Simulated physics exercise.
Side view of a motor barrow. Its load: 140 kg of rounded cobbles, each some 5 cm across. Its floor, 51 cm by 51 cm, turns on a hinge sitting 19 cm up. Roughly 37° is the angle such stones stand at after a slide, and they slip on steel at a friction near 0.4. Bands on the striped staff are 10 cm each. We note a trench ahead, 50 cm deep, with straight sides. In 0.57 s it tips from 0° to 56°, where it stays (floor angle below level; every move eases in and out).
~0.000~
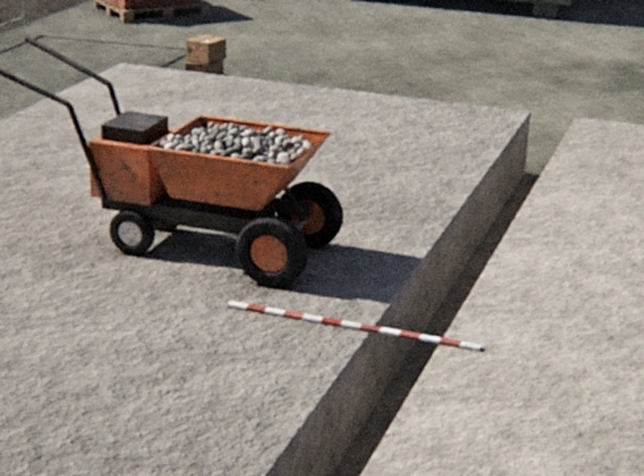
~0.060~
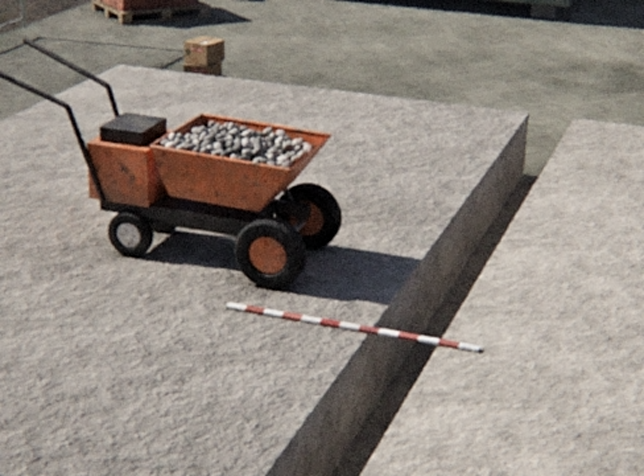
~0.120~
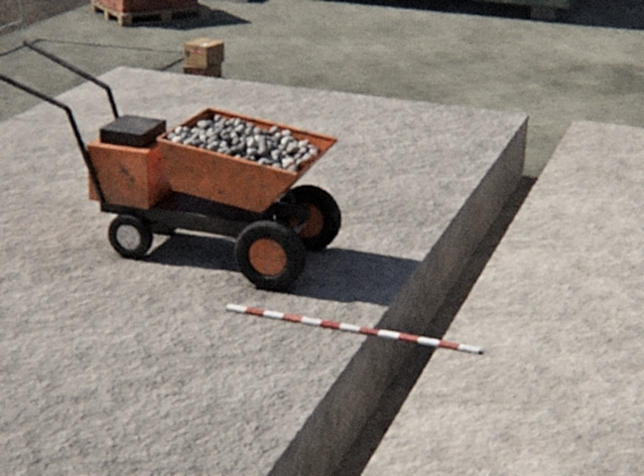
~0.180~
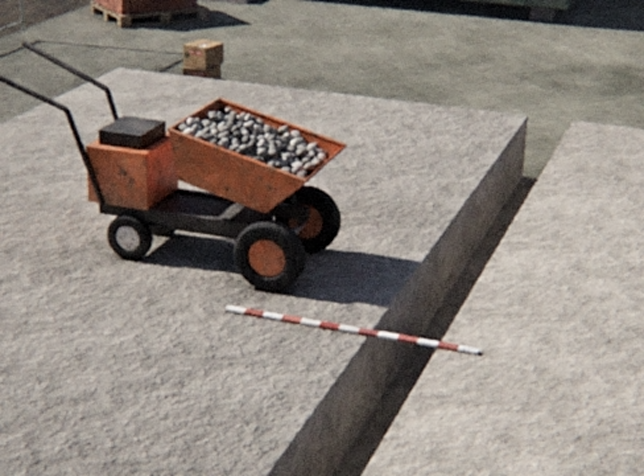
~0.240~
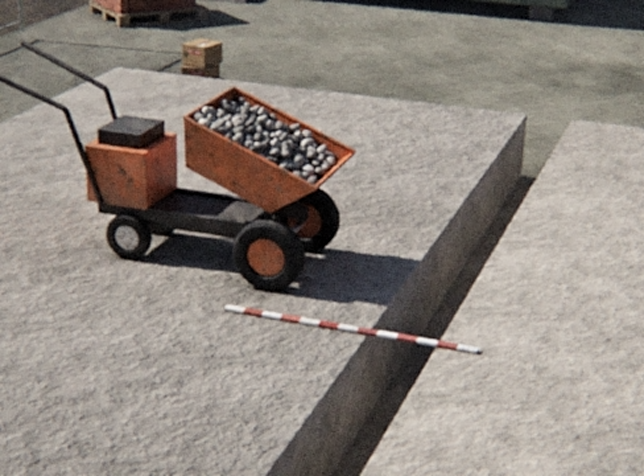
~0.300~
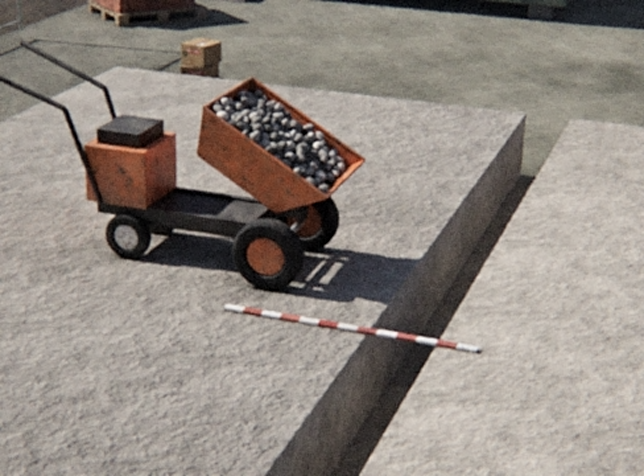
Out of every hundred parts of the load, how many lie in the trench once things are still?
Around 46 out of 100.
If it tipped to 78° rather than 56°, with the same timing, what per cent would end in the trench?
With that change, near 85 per cent.
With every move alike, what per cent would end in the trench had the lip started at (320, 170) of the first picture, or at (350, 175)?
Some 45 and some 20 per cent, in that order.
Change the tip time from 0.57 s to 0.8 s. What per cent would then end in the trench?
About 40 percent, I'd say.
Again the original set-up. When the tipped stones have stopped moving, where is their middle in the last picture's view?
Resting centre: About (429, 367).
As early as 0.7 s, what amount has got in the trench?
I'd put it near 0 per cent.
After 0.4 s the floor is at 48°; 100 % in the skip; the foremost stones are at (344, 201).
After 0.7 s the floor is at 56°; 92 % in the skip, 7 % short of the trench, 1 % in the trench; the foremost stones are at (402, 240).
After 1.0 s the floor is at 56°; 55 % in the skip, 9 % short of the trench, 34 % in the trench, 2 % past the trench; the foremost stones are at (497, 293).
After 3.0 s the floor is at 56°; 45 % in the skip, 8 % short of the trench, 46 % in the trench, 2 % past the trench; the foremost stones are at (588, 307).
